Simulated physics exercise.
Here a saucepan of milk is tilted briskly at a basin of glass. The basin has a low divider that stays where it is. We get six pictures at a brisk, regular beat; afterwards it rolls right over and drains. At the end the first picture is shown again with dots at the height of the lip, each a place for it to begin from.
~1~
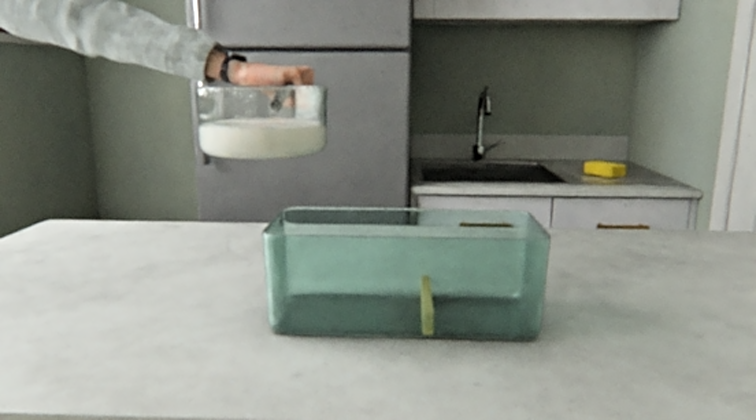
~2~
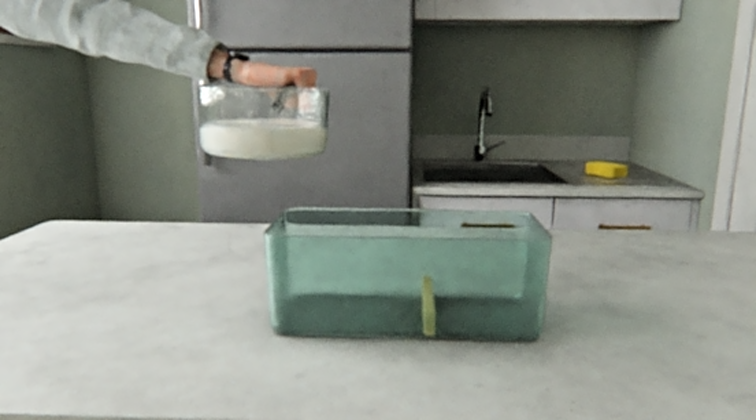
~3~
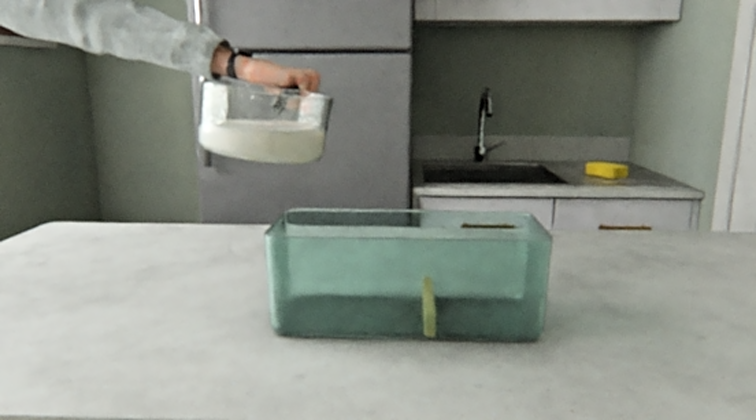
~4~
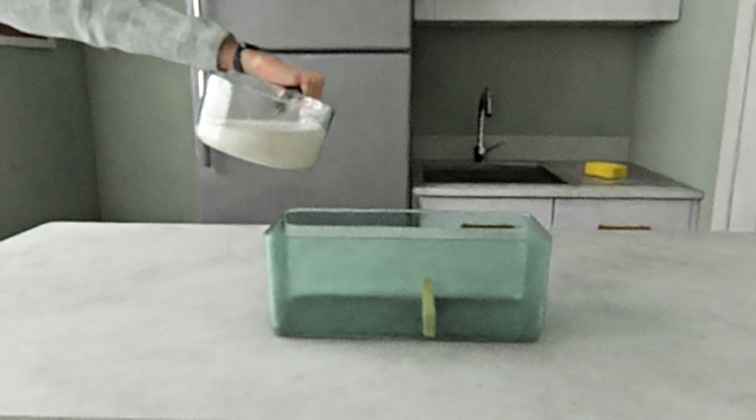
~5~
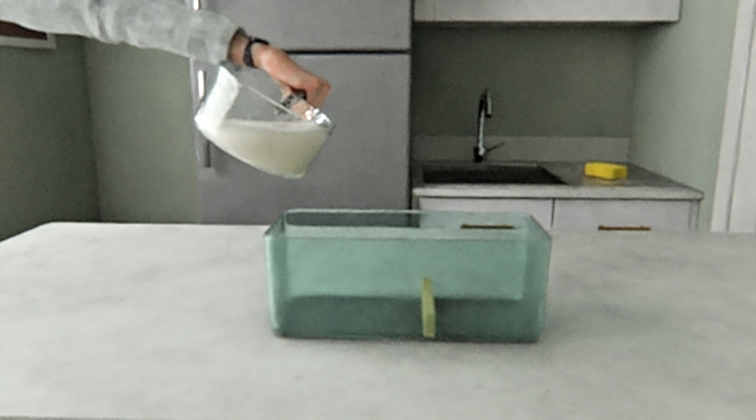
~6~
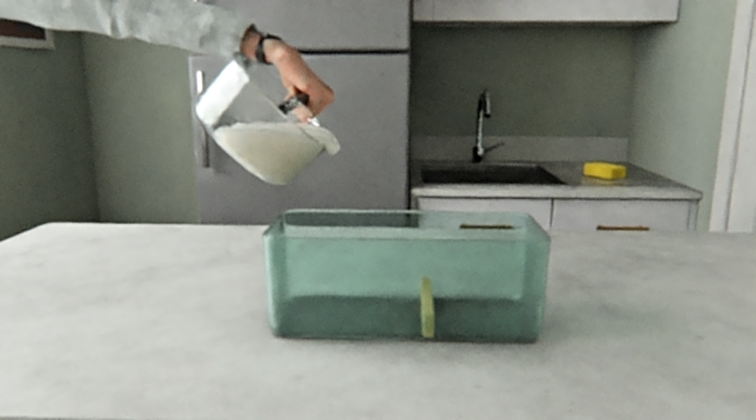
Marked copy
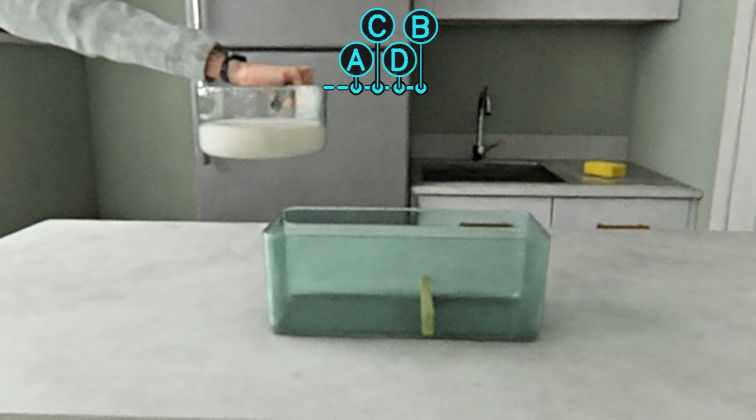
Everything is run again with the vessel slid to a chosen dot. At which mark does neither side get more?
The answer is place D.
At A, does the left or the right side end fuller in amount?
The left side.
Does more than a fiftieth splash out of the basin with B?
No, it does not.
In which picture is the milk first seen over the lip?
In picture 6.
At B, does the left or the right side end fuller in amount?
The right side.
On the marked copy, A at (356, 87); B at (420, 88); C at (377, 87); D at (399, 87).
With A, about 91 % ends left of the wall and 9 % right of it.
With B, about 25 % ends left of the wall and 74 % right of it.
With C, about 78 % ends left of the wall and 22 % right of it.
With D, about 47 % ends left of the wall and 53 % right of it.
